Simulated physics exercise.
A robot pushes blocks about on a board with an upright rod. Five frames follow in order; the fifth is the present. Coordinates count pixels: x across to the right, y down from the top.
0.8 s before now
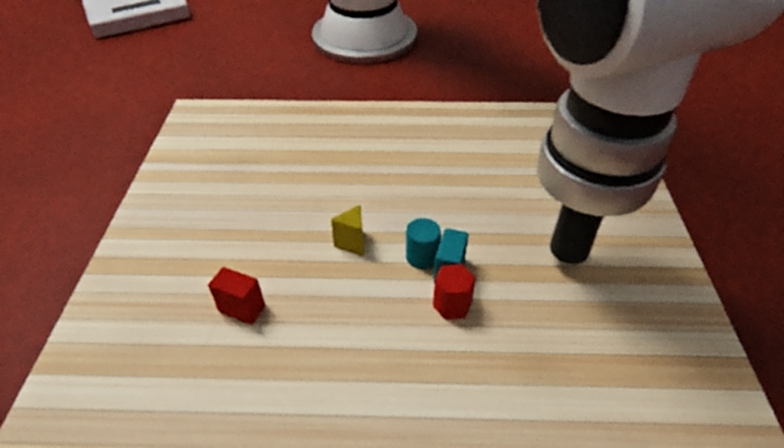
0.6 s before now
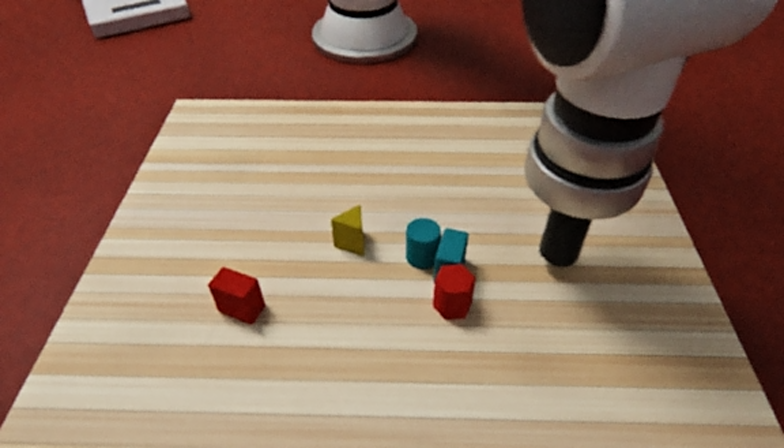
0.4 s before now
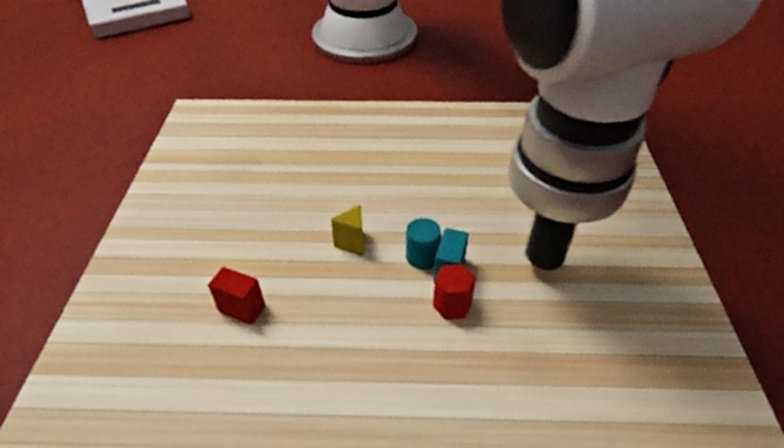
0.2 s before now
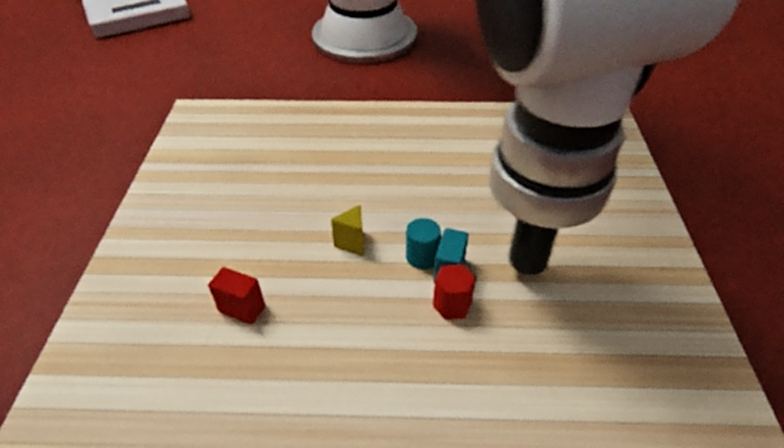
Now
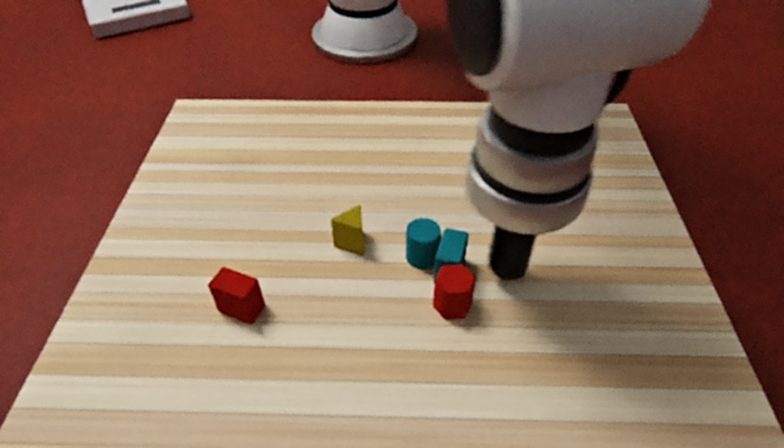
At first, a robot arm holds an upright black rod over the right side of a striped wooden board, apart from a yellow triangular block, two turquoise blocks and two red ones. The arm then moves the rod steadily left and slightly nearer the viewer, closing in on the clustered blocks, which stay still.
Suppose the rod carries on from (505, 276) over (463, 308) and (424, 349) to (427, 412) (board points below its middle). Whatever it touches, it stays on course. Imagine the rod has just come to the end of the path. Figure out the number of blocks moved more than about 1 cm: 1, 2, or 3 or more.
Shifted over 1 cm: One.
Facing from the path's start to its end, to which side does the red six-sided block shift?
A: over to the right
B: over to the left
A.
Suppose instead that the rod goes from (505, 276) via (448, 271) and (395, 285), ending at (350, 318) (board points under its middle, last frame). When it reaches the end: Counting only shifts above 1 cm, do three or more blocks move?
Yes
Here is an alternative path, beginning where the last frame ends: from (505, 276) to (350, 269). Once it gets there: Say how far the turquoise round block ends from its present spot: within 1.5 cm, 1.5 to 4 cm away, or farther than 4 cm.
Past 4 cm.
On the path given first. One third of the way, rod (463, 297); red six-sided block (426, 289), turned 25° clockwise.
Two thirds of the way, rod (424, 339); red six-sided block (383, 310), turned 90° clockwise.
At the end, rod (428, 402); turquoise oblong still; red six-sided block (383, 310), turned 90° clockwise.
